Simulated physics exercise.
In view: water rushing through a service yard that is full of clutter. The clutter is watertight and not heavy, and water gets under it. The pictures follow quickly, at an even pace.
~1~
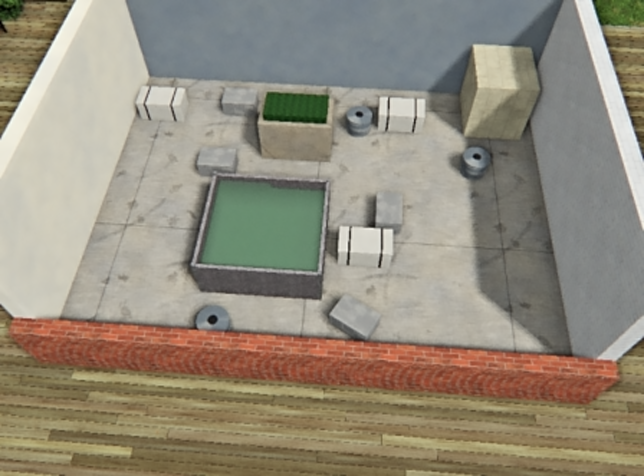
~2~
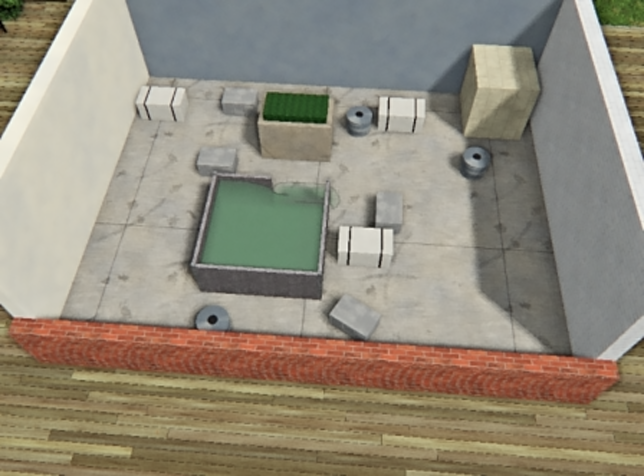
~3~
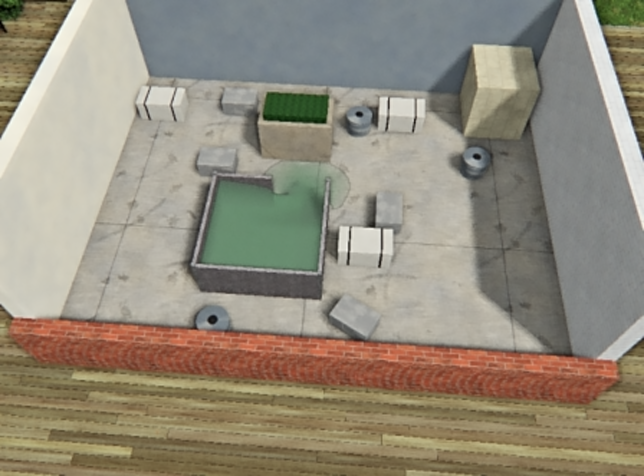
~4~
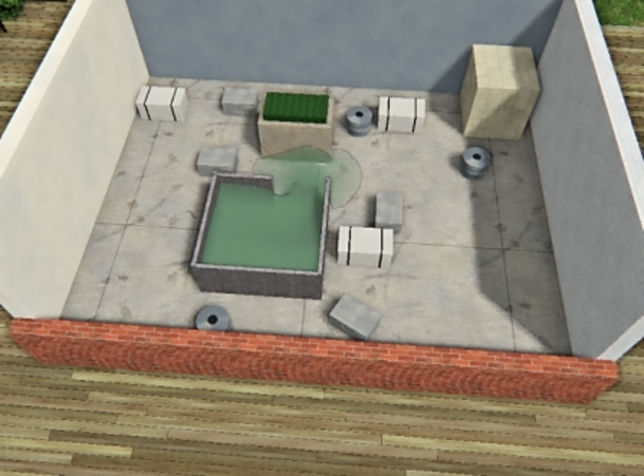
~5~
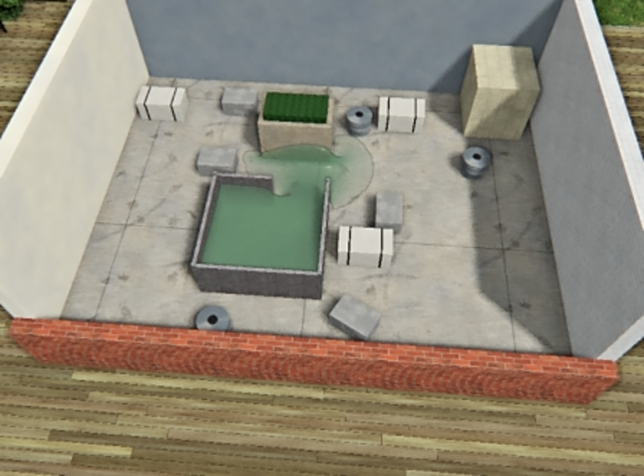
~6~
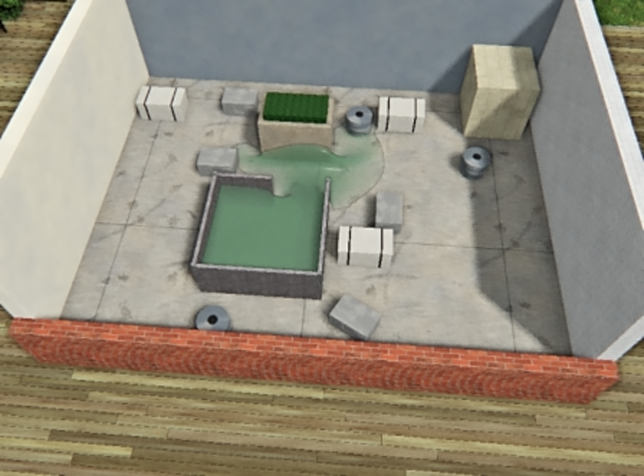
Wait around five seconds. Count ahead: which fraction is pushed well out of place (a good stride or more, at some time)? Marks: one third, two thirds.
That comes to from one to two thirds.
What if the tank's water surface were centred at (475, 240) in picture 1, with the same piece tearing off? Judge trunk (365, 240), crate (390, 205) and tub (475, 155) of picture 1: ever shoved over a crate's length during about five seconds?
As listed: Never so far, no, moved that far.
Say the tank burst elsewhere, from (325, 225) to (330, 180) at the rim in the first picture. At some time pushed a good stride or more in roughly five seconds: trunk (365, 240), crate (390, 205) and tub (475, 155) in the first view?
In that order: Yes, yes, yes.
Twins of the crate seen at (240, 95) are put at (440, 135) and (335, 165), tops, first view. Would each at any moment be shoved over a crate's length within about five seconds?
As listed: That far or more, yes.
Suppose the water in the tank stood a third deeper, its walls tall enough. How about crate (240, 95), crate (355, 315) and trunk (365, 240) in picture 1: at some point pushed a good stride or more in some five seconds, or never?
In turn: Not that far, not that far, under that.
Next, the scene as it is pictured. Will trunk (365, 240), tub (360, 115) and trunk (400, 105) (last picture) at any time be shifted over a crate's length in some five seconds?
As listed: Not that far, yes, that far or more.
A moment on, 0 of 10 are well off their spots; 0 afloat.
Next, 4 of 10 are well off their spots; 1 afloat.
Later, 5 of 10 are well off their spots; 1 afloat.
In the end, 5 of 10 are well off their spots, and 5 have been at some point; 3 afloat.
